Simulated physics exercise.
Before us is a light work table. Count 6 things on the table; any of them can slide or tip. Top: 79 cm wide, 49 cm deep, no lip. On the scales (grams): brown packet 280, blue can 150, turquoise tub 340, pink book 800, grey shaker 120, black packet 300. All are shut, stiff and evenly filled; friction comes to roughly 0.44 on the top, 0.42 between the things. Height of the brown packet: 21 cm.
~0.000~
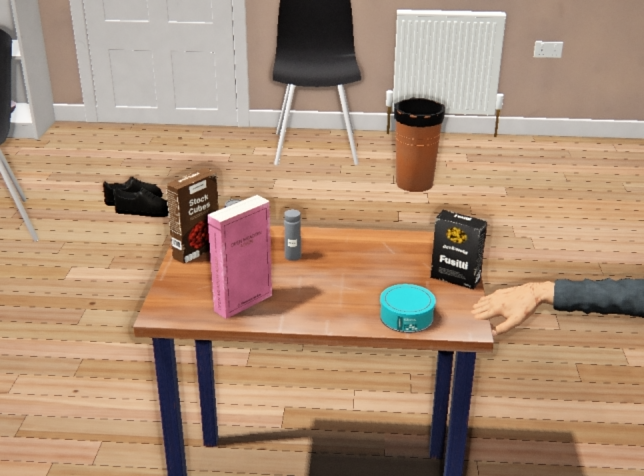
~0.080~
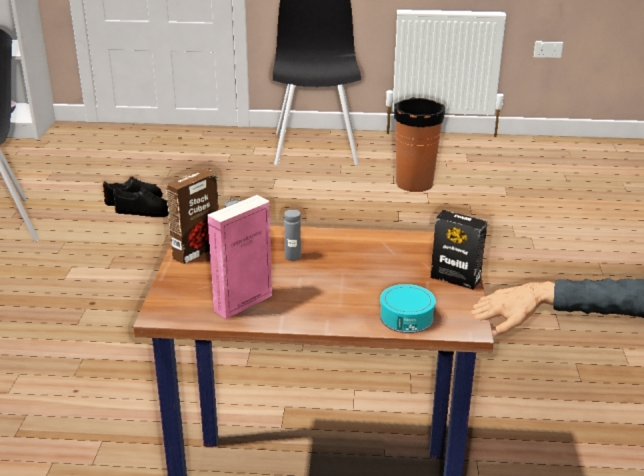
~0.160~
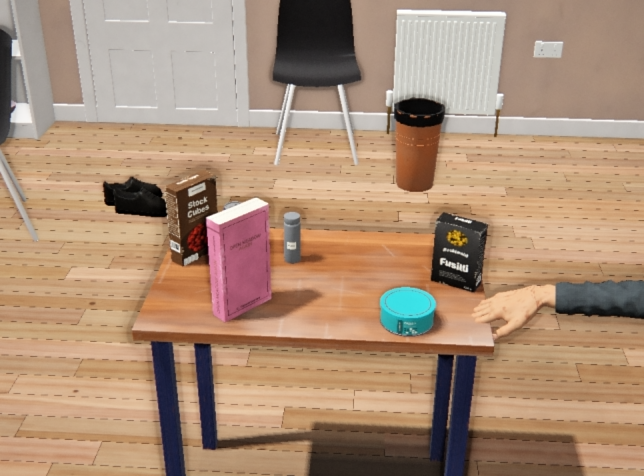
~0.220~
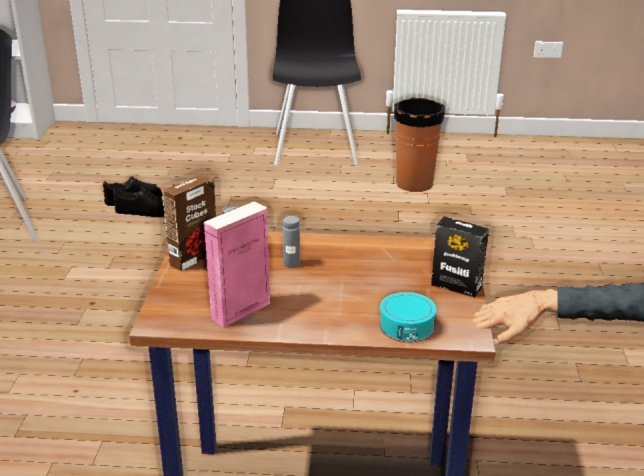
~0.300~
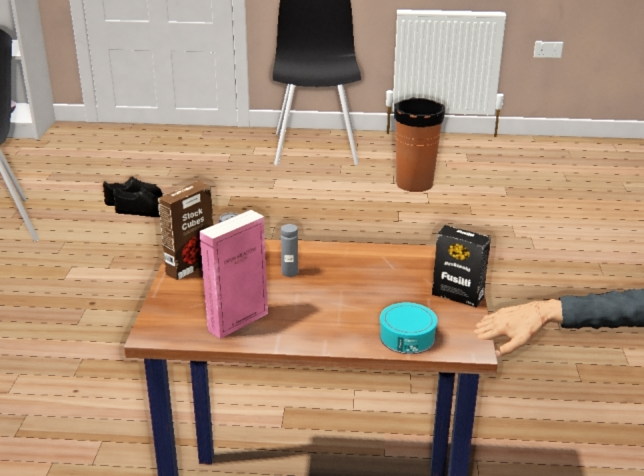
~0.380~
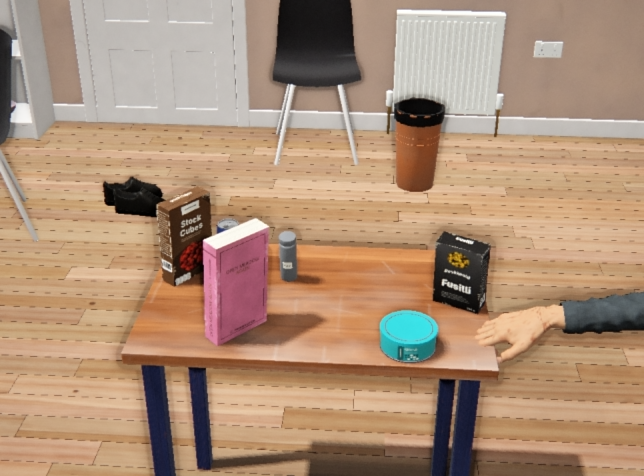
In this clip, a hand rests at the right edge of a wooden table holding packets, a pink book, a grey shaker and a turquoise tub; the table, still at first, then shifts slightly toward the viewer, carrying them along.
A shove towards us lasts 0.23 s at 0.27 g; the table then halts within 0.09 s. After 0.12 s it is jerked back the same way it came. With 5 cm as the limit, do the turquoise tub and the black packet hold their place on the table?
The turquoise tub holds its spot; the black packet gets shifted.
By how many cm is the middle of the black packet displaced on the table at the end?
Some 8 cm.
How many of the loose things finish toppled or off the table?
In all, 4.
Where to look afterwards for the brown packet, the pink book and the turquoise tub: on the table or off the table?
The brown packet finishes off the table; the pink book ends off the table; the turquoise tub ends on the table.
By 0.68 s, table along by 6 cm; black packet tilted 67° near (444, 292); pink book tilted 65°; grey shaker on its side.
By 1.08 s, pink book now off the table; black packet tilted 72° near (445, 276); grey shaker on its side.
By 1.38 s, brown packet now off the table; black packet tilted 72° near (445, 276); grey shaker on its side.
When it is over (1.7 s), off the table, brown packet and pink book; lying over on the table, grey shaker and black packet; the other 2 within 5 cm of the start. In the last view, turquoise tub near (407, 311), black packet near (445, 276).
